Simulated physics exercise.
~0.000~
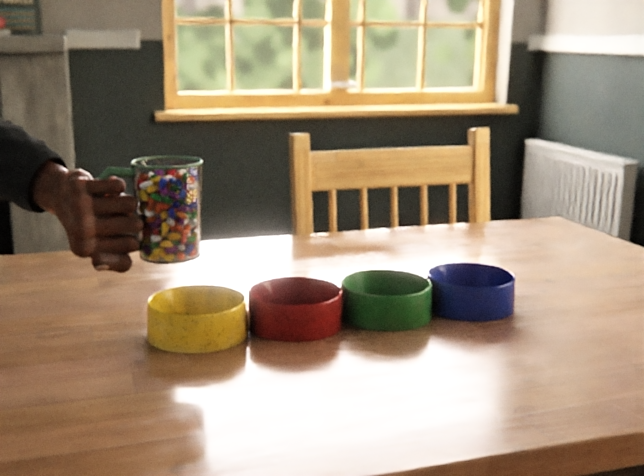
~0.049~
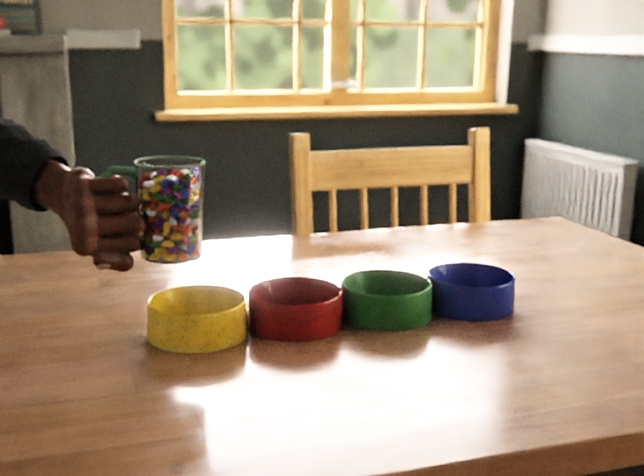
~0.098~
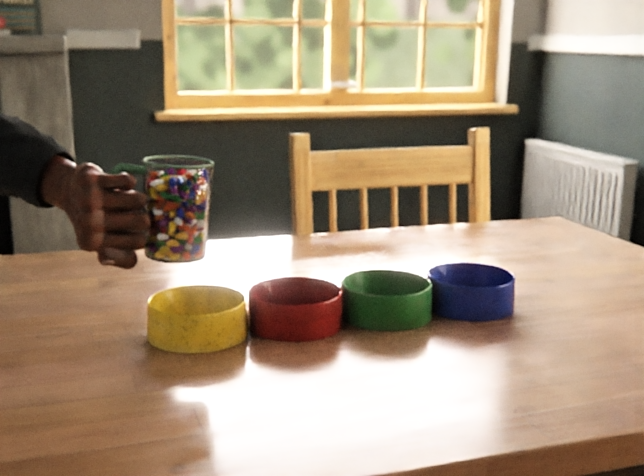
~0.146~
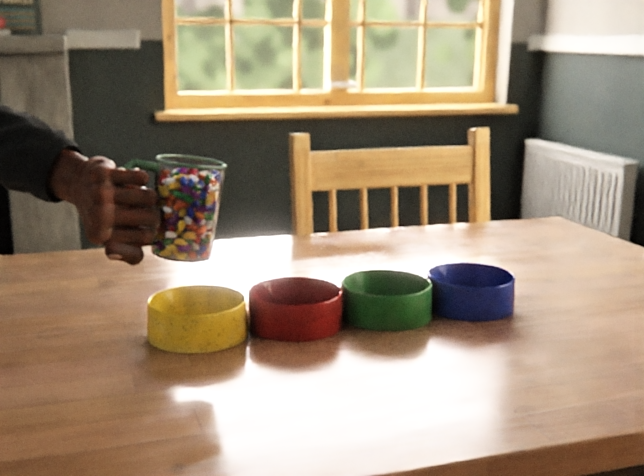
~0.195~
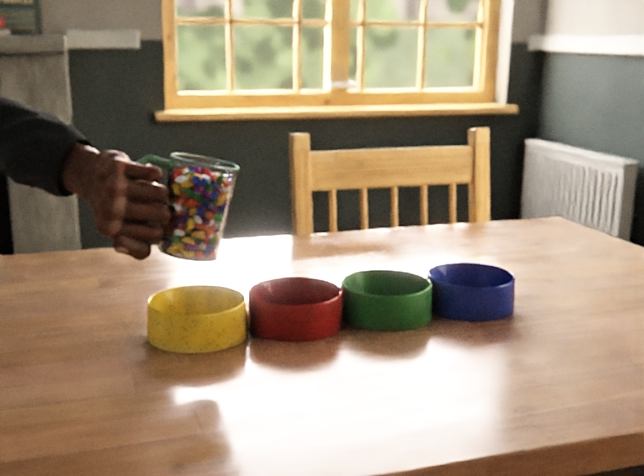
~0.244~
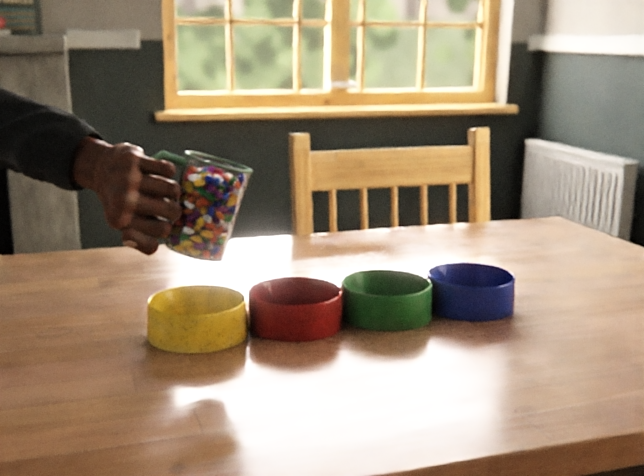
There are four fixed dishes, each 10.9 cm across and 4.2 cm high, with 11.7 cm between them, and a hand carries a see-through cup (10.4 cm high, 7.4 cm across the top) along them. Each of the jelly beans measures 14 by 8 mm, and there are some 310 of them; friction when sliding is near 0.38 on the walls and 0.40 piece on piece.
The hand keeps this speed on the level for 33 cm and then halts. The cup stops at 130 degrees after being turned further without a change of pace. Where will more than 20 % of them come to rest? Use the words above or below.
Red - below; blue - above; green - below; yellow - below; counter - below.
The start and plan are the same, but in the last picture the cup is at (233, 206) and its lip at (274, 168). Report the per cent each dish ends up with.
Per cent kept: Red 0; blue 100; green 0; yellow 0.
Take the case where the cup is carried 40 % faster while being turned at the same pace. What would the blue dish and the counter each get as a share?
In that case: Blue 90, and counter 10.
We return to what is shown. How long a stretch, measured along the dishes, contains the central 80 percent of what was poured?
I'd estimate close to 7 cm.
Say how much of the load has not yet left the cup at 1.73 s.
About 0 percent of the load.
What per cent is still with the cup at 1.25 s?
Around 85 in a hundred.
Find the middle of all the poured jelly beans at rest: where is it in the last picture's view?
Somewhere around (477, 288) in the final frame.
Then, at 0.85 s, tilt 72 degrees; cup holds 100 %.
After 1.25 s, tilt 108 degrees; cup holds 85 %, blue 5 %, green 5 %.
After 1.73 s, tilt 130 degrees; cup holds 0 %, blue 95 %, green 5 %.
By 2.4 s all is still; red 0 %, blue 90 %, green 5 %, yellow 0 %, counter 5 %.
